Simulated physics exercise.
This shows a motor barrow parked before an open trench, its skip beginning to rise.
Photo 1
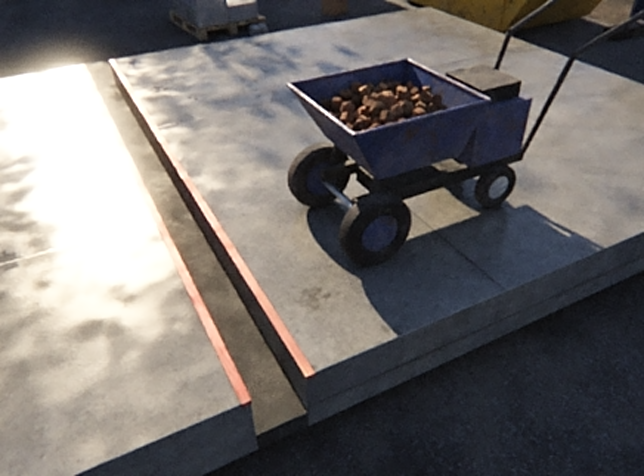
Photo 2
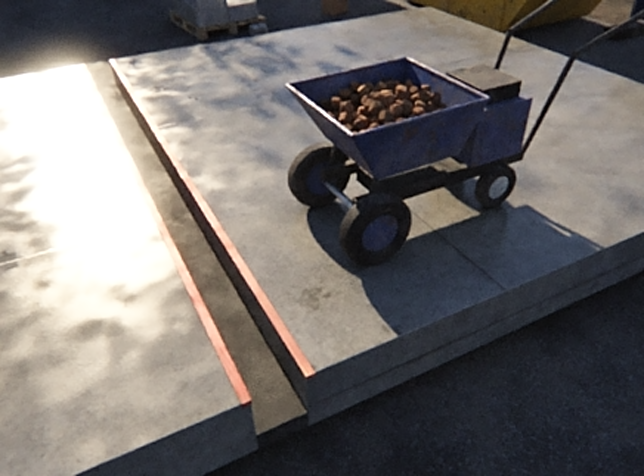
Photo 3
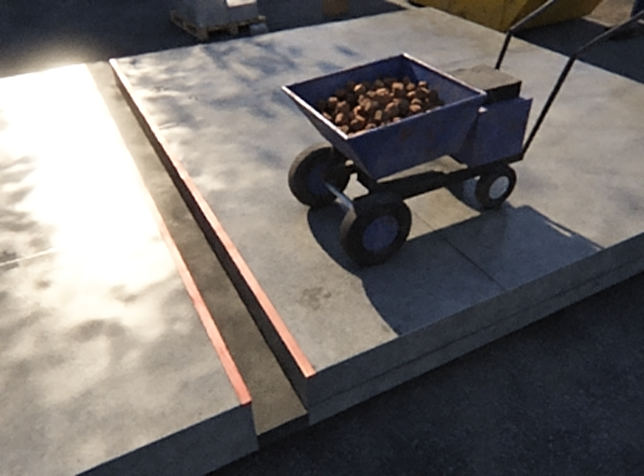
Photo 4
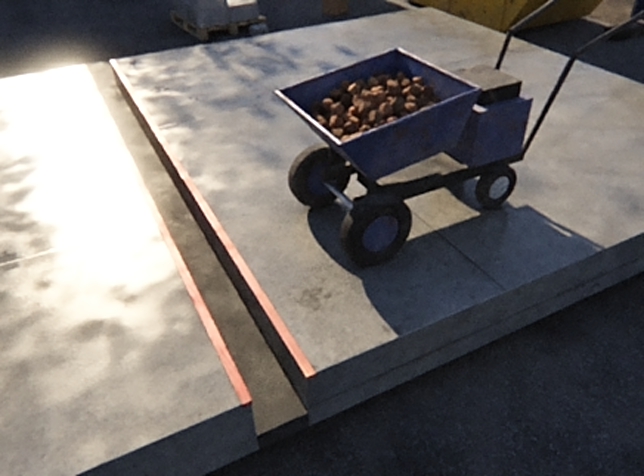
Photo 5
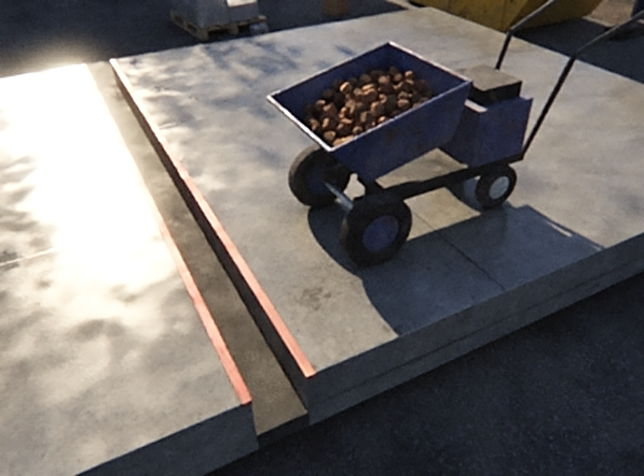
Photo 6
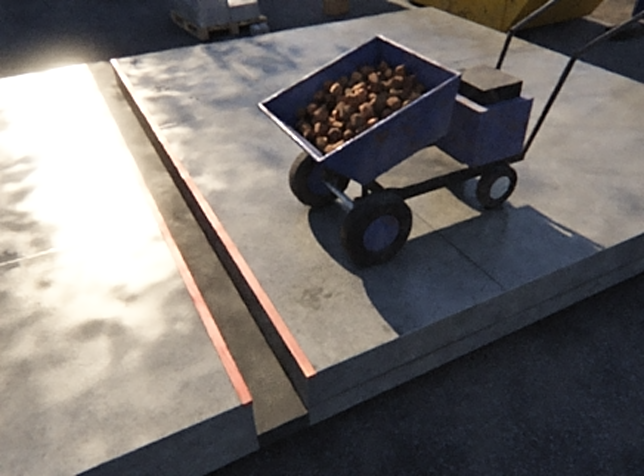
The clip opens on a small wheeled barrow with a blue skip of brown clods, standing still on a concrete slab to the right of a narrow, orange-edged trench. The skip sits level at first, then its rear gradually rises and its front lip dips leftward until it is clearly tilted, the clods still inside.
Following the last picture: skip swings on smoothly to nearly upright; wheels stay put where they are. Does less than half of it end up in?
No, over half goes in.
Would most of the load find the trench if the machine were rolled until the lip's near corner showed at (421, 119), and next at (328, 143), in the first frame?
Run 1 - a minority. Run 2 - a majority.
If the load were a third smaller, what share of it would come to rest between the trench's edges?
Share: Approx. 100 per cent.
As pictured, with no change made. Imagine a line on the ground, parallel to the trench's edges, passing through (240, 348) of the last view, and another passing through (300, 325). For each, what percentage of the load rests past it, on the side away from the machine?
Close to 20 % and 100 %, in that order.
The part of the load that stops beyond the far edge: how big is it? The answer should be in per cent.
I'd put it at some 0 per cent of the load.
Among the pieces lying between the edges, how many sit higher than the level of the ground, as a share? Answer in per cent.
My figure is near 10 per cent.
Soon, skip tipped steeply; all in the skip.
A while on, skip tipped right over; most in the skip; a stray few short of the trench; a small part in or heaped over the trench; a stray few falling.
Towards the end, skip tipped right over; about a quarter in the skip; a small part short of the trench; most in or heaped over the trench; a stray few beyond it.
Finally, skip tipped right over; a small part short of the trench; nearly all in or heaped over the trench; a stray few beyond it.
